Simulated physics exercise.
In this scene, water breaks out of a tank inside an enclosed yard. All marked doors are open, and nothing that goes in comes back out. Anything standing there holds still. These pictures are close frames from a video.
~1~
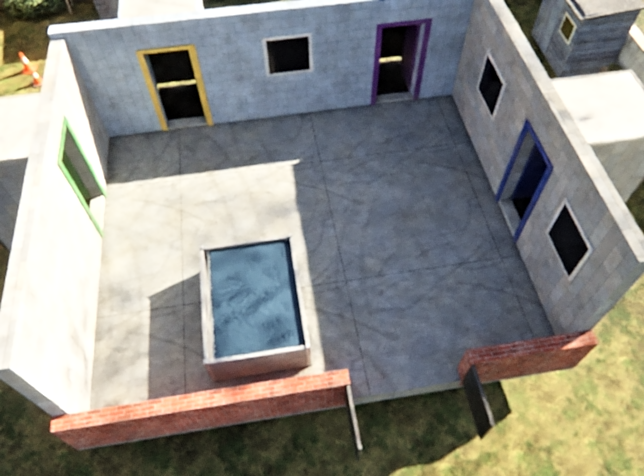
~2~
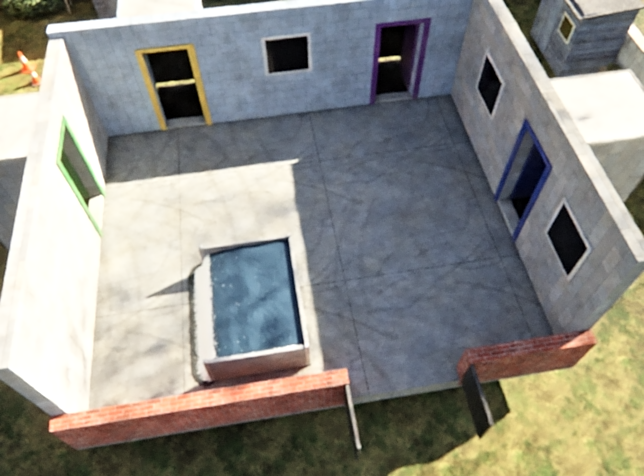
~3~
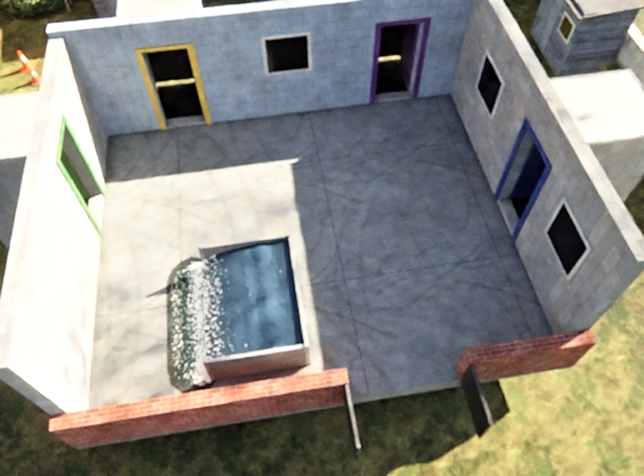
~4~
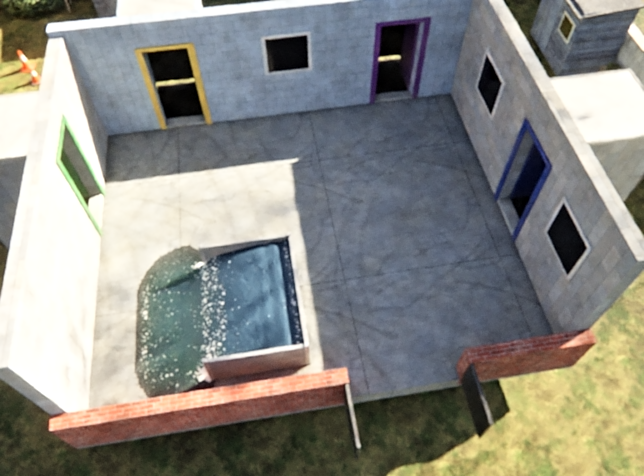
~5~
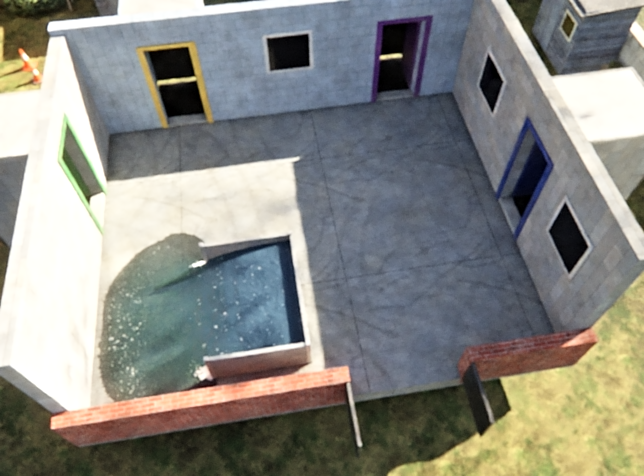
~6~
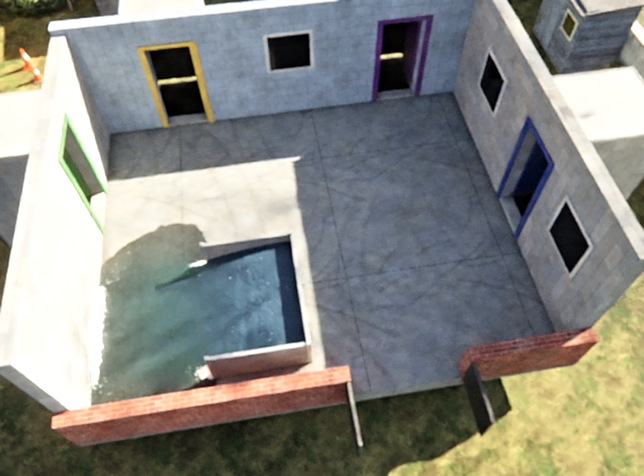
The clip opens on still water in an open tank inside a walled concrete yard with yellow, purple, green and blue door surrounds. Water breaks out through the tank's left side, foaming white, then spreads left across the pale floor in a widening greenish sheet toward the green-edged opening.
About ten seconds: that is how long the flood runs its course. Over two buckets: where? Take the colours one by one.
Blue door no, green door no, yellow door yes, purple door no.
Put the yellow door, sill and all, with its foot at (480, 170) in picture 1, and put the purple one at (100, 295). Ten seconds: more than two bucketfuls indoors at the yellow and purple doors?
Looking at it, yellow fails to reach the limit, and purple tops the limit.
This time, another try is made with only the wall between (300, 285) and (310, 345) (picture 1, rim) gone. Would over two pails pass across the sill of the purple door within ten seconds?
Purple exceeds the limit.
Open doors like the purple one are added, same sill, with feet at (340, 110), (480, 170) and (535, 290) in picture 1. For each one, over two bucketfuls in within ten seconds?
First stays short of it, second stays short of it, third stays short of it.
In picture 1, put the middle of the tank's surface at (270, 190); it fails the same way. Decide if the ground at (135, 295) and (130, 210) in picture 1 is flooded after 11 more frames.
Submerged, then submerged.
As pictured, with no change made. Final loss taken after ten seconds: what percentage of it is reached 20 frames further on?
Share gone: About 5 %.
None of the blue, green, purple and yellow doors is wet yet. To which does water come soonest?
The one in green, I reckon.
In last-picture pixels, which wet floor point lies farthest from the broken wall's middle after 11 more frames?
Farthest reach: (110, 140).
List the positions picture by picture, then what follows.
In the first picture, still water in the open tank at (252, 297).
In the second picture, the front is at a hidden place, out from the gap at (210, 315).
In the third picture, the front is at (192, 262), out from the gap at (210, 315).
In the fourth picture, the front is at (163, 260), out from the gap at (210, 315).
In the fifth picture, the front is at (142, 254), out from the gap at (212, 314).
In the sixth picture, water pours out at (212, 314) and has run to (101, 273).
A moment on, water covers 15 % of the floor; the blue door not reached, the green door wet at the sill, nothing in, the yellow door not reached, the purple door not reached.
Next, water covers 20 % of the floor; the blue door not reached, the green door wet at the sill, nothing in, the yellow door not reached, the purple door not reached.
Then, water covers 35 % of the floor; the blue door not reached, the green door under two buckets in, the yellow door under two buckets in, the purple door not reached.
Later, water covers 60 % of the floor; the blue door not reached, the green door under two buckets in, the yellow door over two buckets in, the purple door wet at the sill, nothing in.
In the end, water covers 90 % of the floor; the blue door wet at the sill, nothing in, the green door under two buckets in, the yellow door over two buckets in, the purple door wet at the sill, nothing in.
